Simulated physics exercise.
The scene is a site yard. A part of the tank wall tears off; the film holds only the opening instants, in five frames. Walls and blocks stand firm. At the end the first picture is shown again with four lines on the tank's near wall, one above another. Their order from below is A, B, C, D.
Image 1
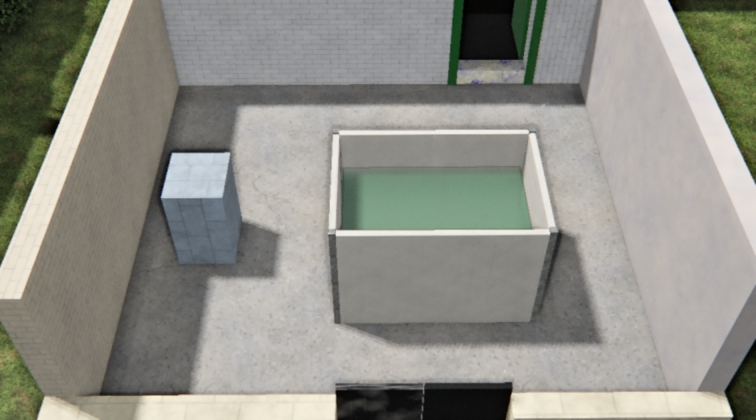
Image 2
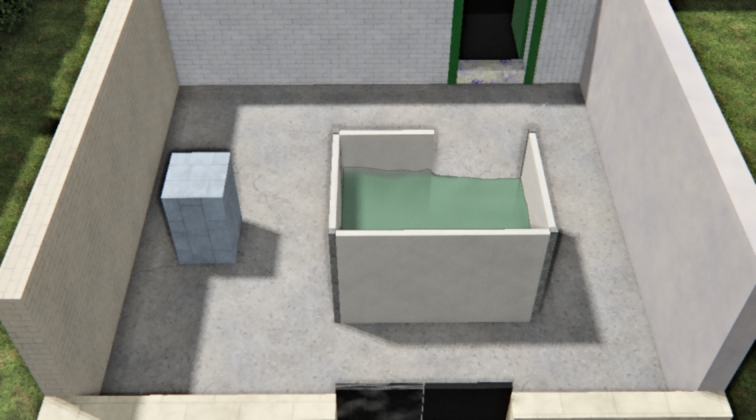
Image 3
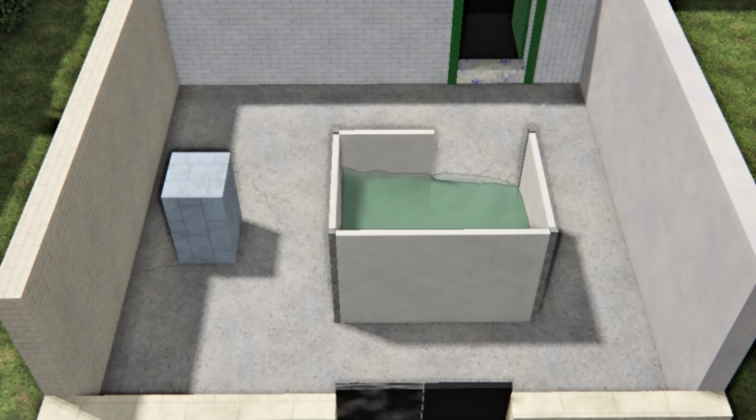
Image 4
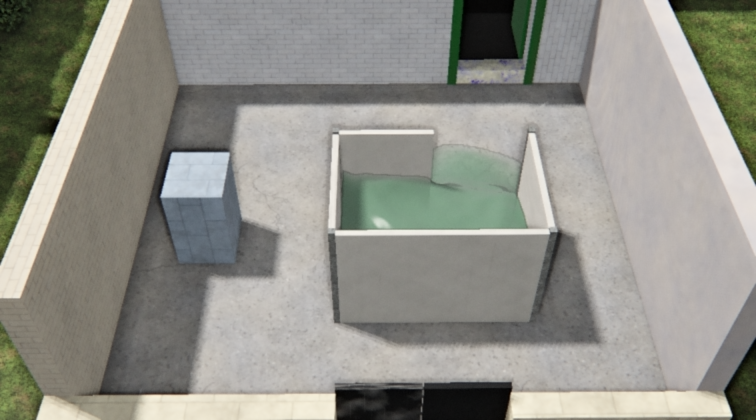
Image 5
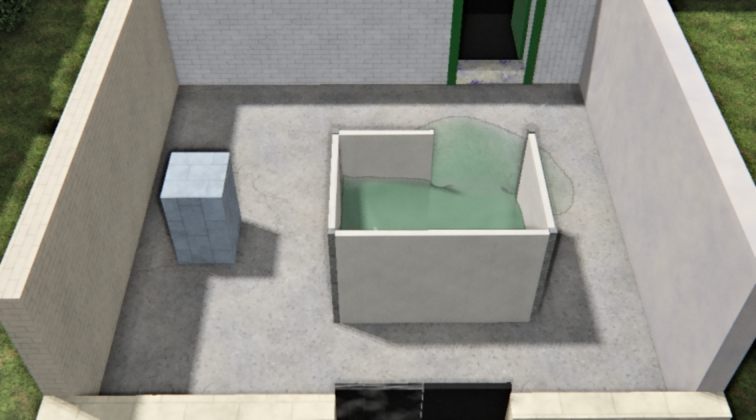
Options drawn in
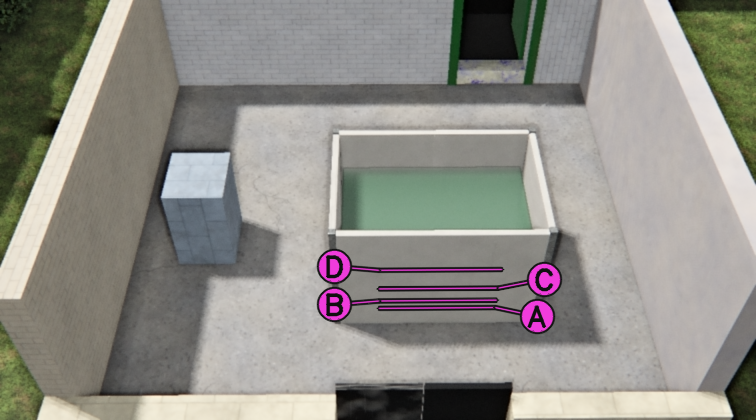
In a walled yard, part of the back wall of a tank of green water disappeared, and the water poured through the gap and spread across the ground behind it and to the right.
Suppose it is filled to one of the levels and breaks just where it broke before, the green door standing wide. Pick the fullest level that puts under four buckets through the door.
The limit is C.
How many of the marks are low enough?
Three of the four.
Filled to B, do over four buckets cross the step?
No.
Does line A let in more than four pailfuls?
No, that is safe.
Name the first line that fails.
D.
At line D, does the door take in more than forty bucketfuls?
No, less.
In magenta, A at (437, 307); B at (437, 300); C at (438, 288); D at (440, 269); from the bottom up A, B, C, D.
Choosing A, nothing gets over.
Choosing B, nothing gets over.
Choosing C, a bucket or two gets in.
Choosing D, about 13 bucketfuls get in.
